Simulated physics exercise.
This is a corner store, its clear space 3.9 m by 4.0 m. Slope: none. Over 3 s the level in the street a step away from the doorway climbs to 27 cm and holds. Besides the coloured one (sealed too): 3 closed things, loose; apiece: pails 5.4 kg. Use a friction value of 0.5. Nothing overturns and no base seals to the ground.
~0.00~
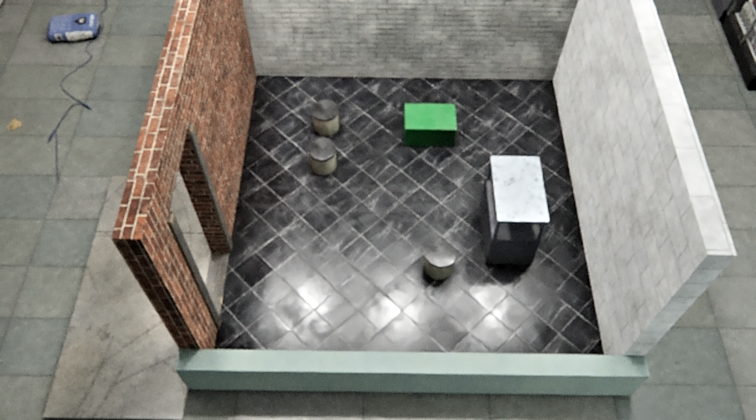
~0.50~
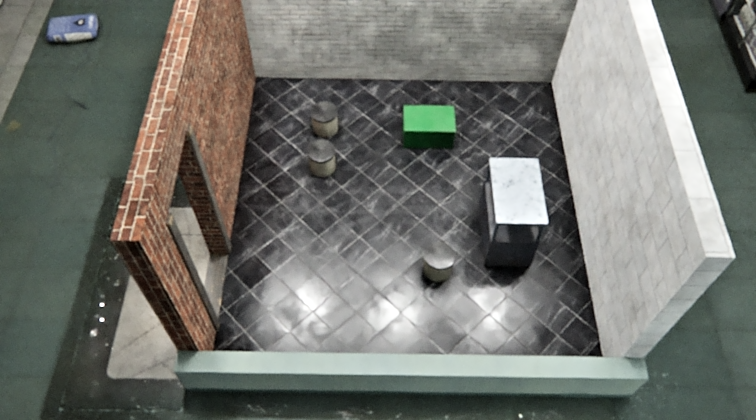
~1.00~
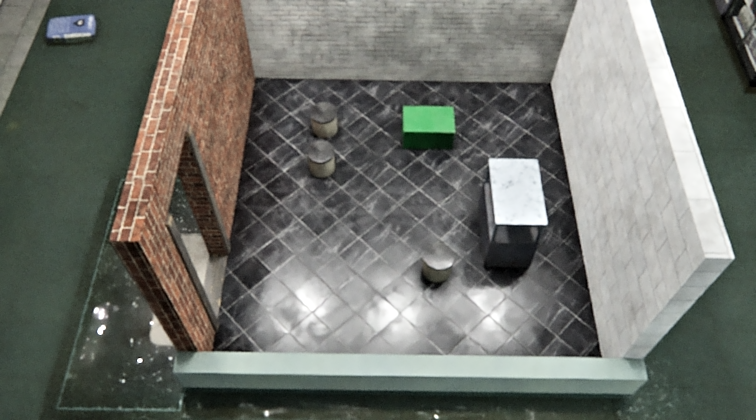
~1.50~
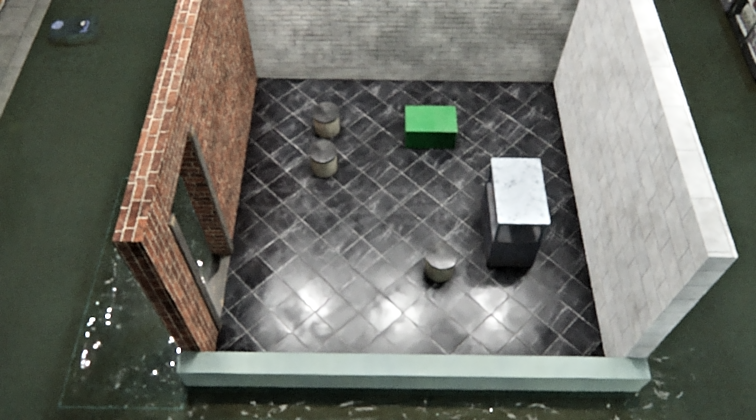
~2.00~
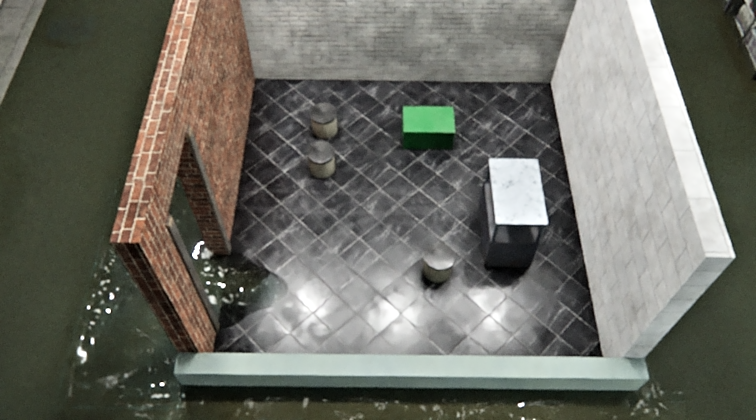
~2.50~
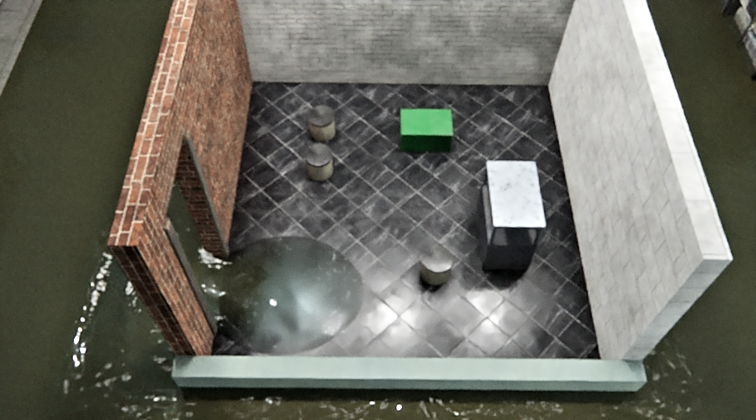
Murky water rose around a small roofless room with a green crate inside, then came in through the doorway in the brick wall on the left and spread across the dark tiles, moving nothing inside.
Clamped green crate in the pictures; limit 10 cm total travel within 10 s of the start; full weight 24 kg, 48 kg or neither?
24 kg.
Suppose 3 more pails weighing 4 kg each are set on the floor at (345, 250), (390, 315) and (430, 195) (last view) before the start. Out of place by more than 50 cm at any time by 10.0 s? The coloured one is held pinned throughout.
First: Beyond the limit; second: Beyond the limit; third: Beyond the limit.
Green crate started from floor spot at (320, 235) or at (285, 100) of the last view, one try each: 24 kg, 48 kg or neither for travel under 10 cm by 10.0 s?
First try, the lighter option suffices; second try, the lighter option suffices.
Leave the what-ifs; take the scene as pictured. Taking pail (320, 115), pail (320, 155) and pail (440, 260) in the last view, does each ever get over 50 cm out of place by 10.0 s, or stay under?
Reading the three in turn gives not surpassed, not surpassed and surpassed.
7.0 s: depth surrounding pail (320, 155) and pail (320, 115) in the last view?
Some 2 cm at the first, some 1 cm at the second.
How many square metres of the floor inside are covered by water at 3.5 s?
About 5.5 m2.
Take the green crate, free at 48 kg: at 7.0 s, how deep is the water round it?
3 cm, roughly.
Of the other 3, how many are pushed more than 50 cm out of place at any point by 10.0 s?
1 in all.
After 3.5 s the green crate would be 0 cm from its start with 24 kg and 0 cm from its start with 48 kg; 0 cm of water round it then.
After 4.5 s the green crate would be 0 cm from its start with 24 kg and 0 cm from its start with 48 kg; 2 cm of water round it then.
After 7.0 s the green crate would be 0 cm from its start with 24 kg and 0 cm from its start with 48 kg; 3 cm of water round it then.
After 10.0 s the green crate would be 2 cm from its start with 24 kg and 0 cm from its start with 48 kg; 9 cm of water round it then.
